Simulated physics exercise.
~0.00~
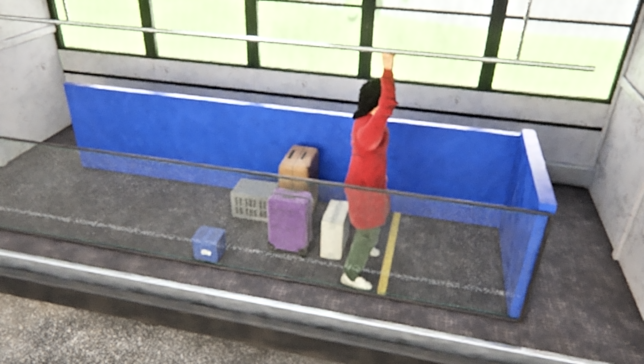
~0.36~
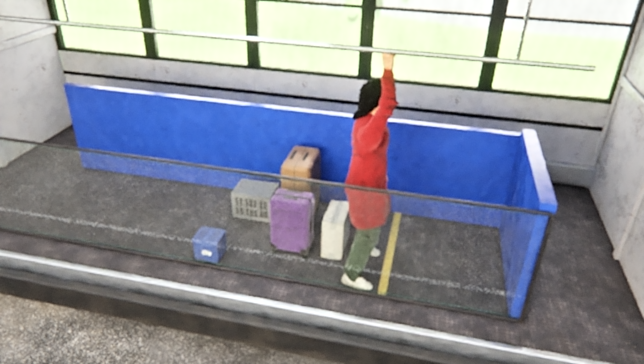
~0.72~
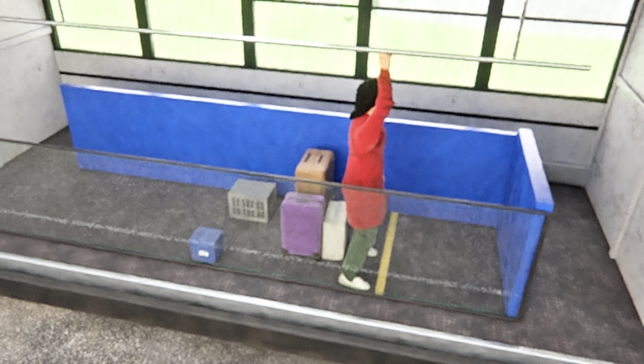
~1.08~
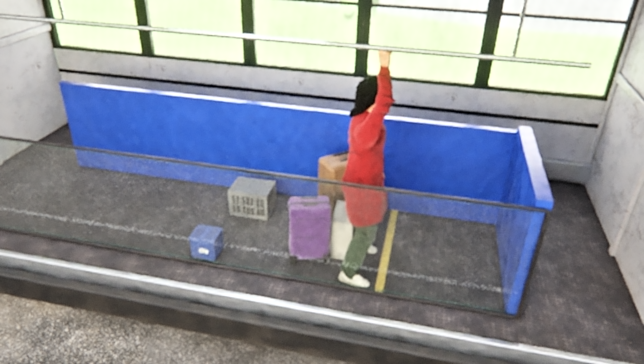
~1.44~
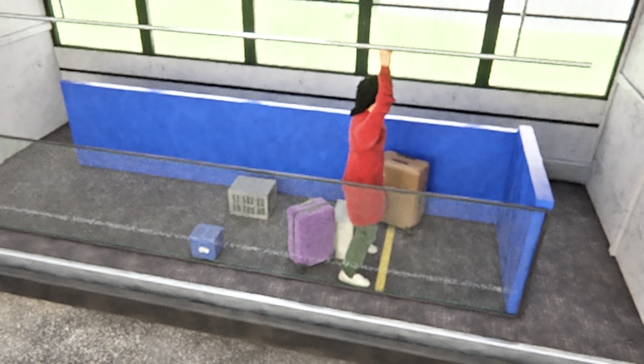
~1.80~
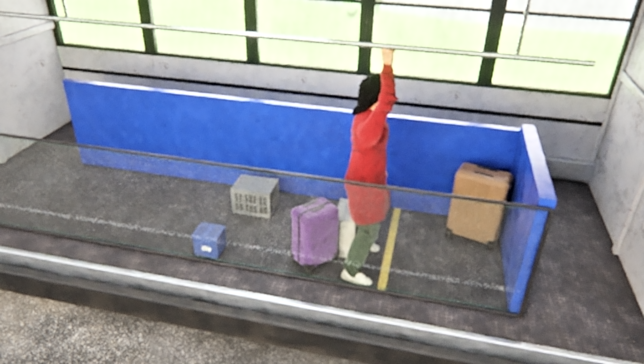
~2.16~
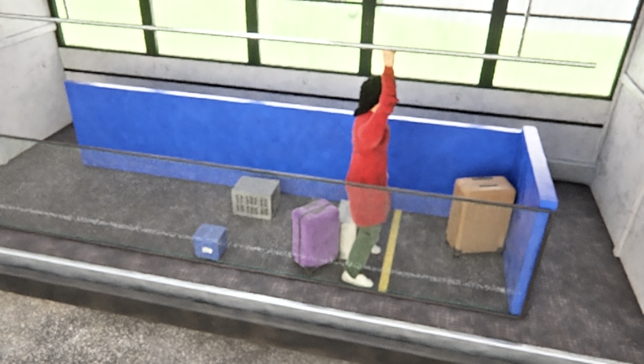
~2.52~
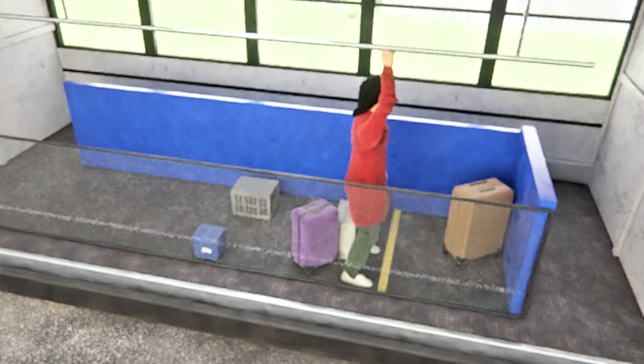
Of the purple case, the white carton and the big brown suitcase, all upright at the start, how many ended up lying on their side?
None of them ended up on their side. The purple case, the white carton and the big brown suitcase were all still upright at the end.
